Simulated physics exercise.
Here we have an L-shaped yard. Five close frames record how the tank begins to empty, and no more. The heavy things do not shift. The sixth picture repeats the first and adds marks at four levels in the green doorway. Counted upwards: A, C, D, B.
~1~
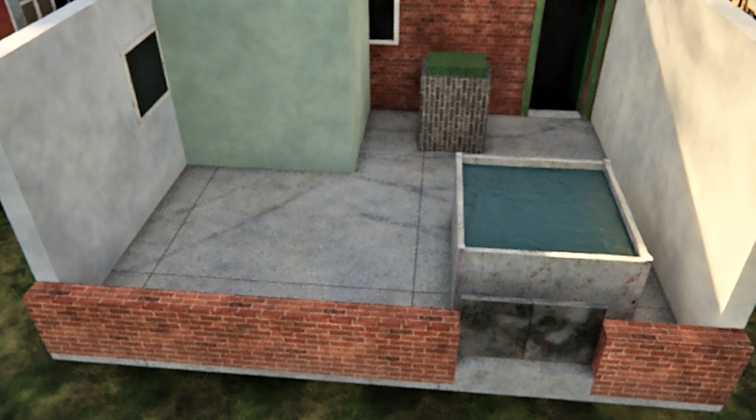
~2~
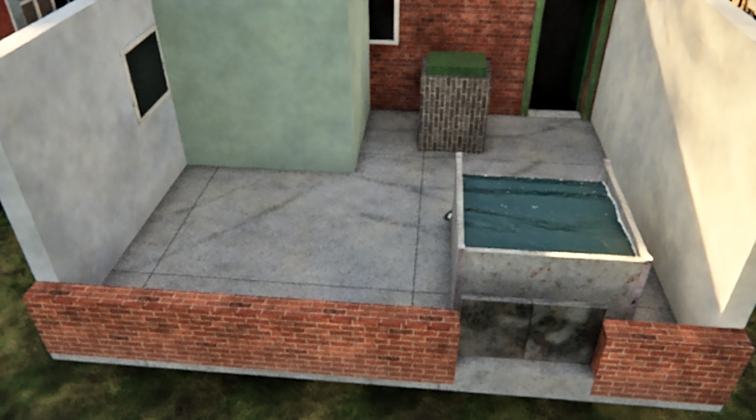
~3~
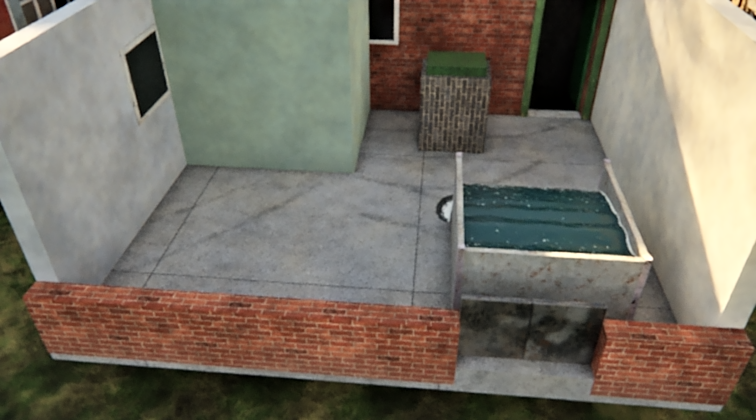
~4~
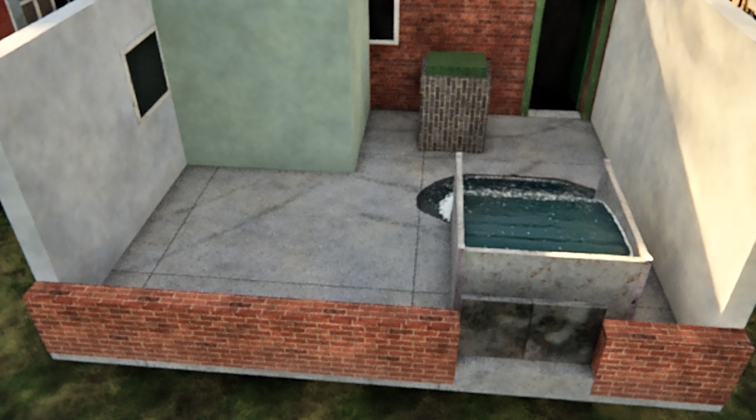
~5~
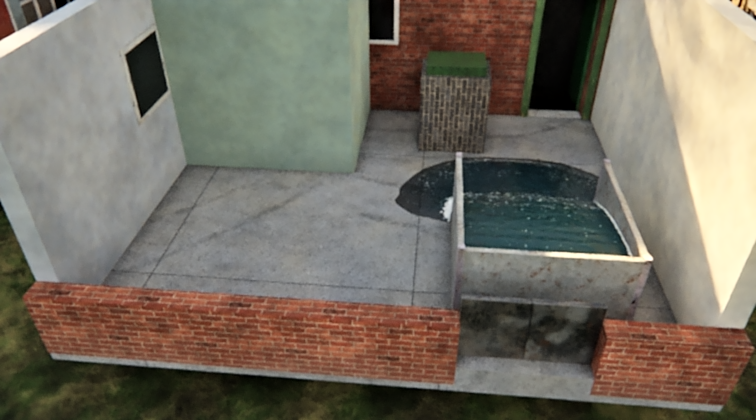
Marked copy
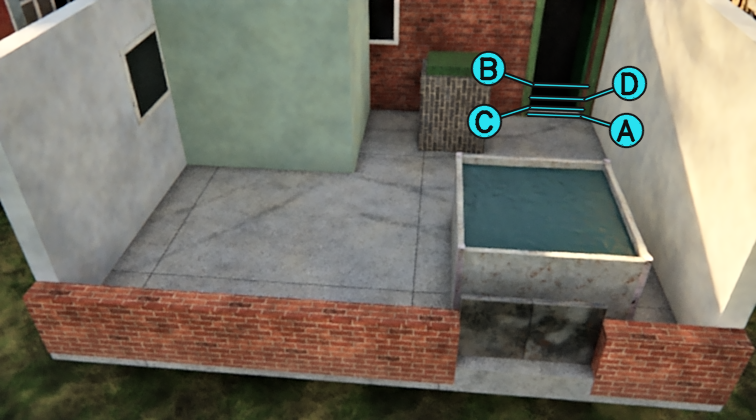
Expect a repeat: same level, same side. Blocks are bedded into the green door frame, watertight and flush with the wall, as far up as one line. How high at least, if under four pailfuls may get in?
Line B just does it.
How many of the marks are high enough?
One of them.
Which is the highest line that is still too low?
Here it is line D.
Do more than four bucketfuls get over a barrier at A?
Yes, that goes wrong.
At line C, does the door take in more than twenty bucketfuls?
Yes, it does.
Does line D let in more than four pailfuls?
Yes, it does.
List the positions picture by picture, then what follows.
Water in the tank at rest, its middle at (540, 207); foot of the green doorway at (554, 117); shut gate at (531, 310), in the first frame.
Water covers 2 % of the ground, its front hidden from here, in the second frame.
Front seen at (443, 206), 5 % of the ground wet, in the third frame.
Front seen at (435, 186), 11 % of the ground wet, in the fourth frame.
Front seen at (444, 165), 17 % of the ground wet, in the fifth frame.
On the marked copy, A at (554, 115); B at (560, 85); C at (556, 108); D at (557, 98); from the bottom up A, C, D, B.
With A, dozens of bucketfuls pour in.
With B, a splash gets over, under a bucket.
With C, dozens of bucketfuls pour in.
With D, about 11 bucketfuls get in.
